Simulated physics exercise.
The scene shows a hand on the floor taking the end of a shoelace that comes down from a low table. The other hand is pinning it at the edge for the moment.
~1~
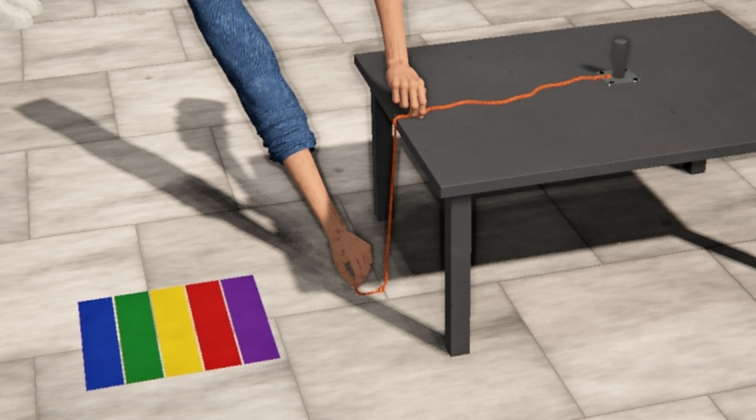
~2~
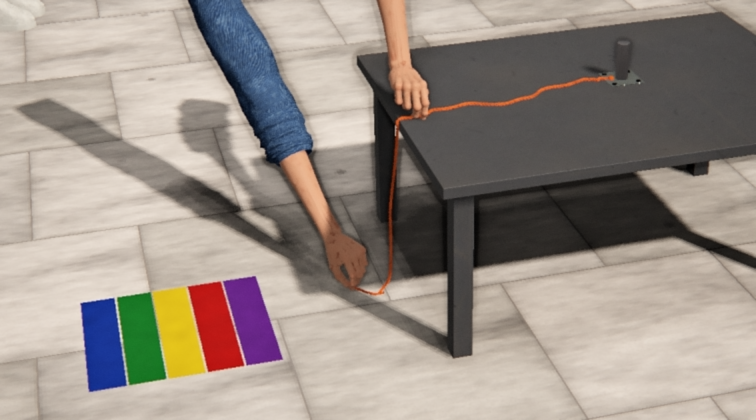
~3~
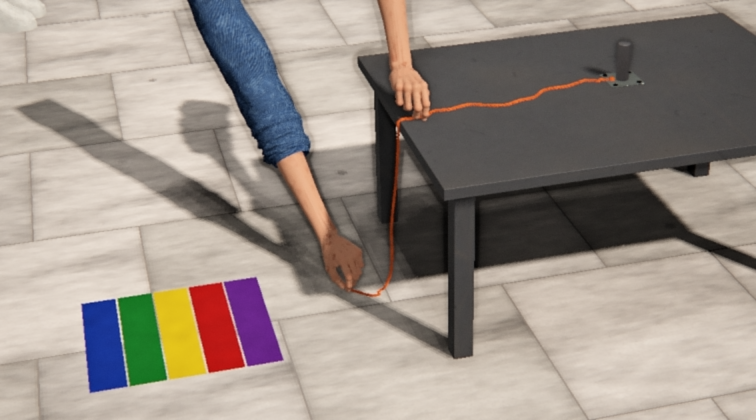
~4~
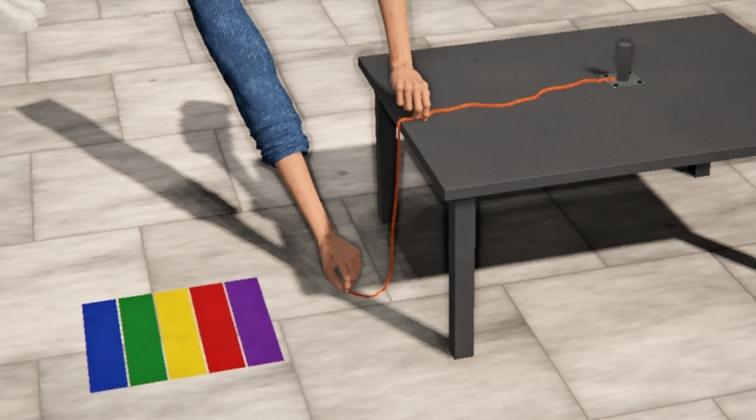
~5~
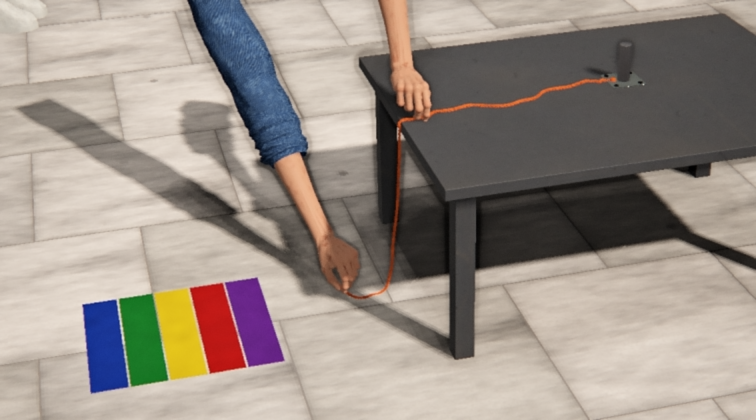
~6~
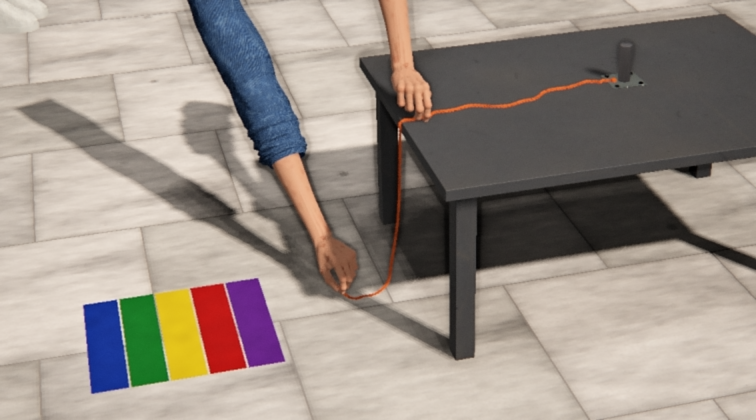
At first, one hand pins an orange cord at the edge of a low, dark table while the other grips its dangling end near the floor. The lower hand then draws the end slightly left, toward the colored stripes, while the upper hand stays nearly still.
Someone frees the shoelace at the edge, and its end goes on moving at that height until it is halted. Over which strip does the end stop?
Over the red strip.
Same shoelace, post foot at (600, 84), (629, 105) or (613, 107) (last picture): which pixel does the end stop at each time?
Roughly (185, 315), (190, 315) and (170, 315), try by try.
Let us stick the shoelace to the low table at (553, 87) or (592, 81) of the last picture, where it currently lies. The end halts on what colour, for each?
First try red, second try red.
Soon after, end near (293, 297); short of the strips.
Then, end near (246, 304); over purple.
At full stretch, end near (218, 309); over red. The end stops over the red strip.
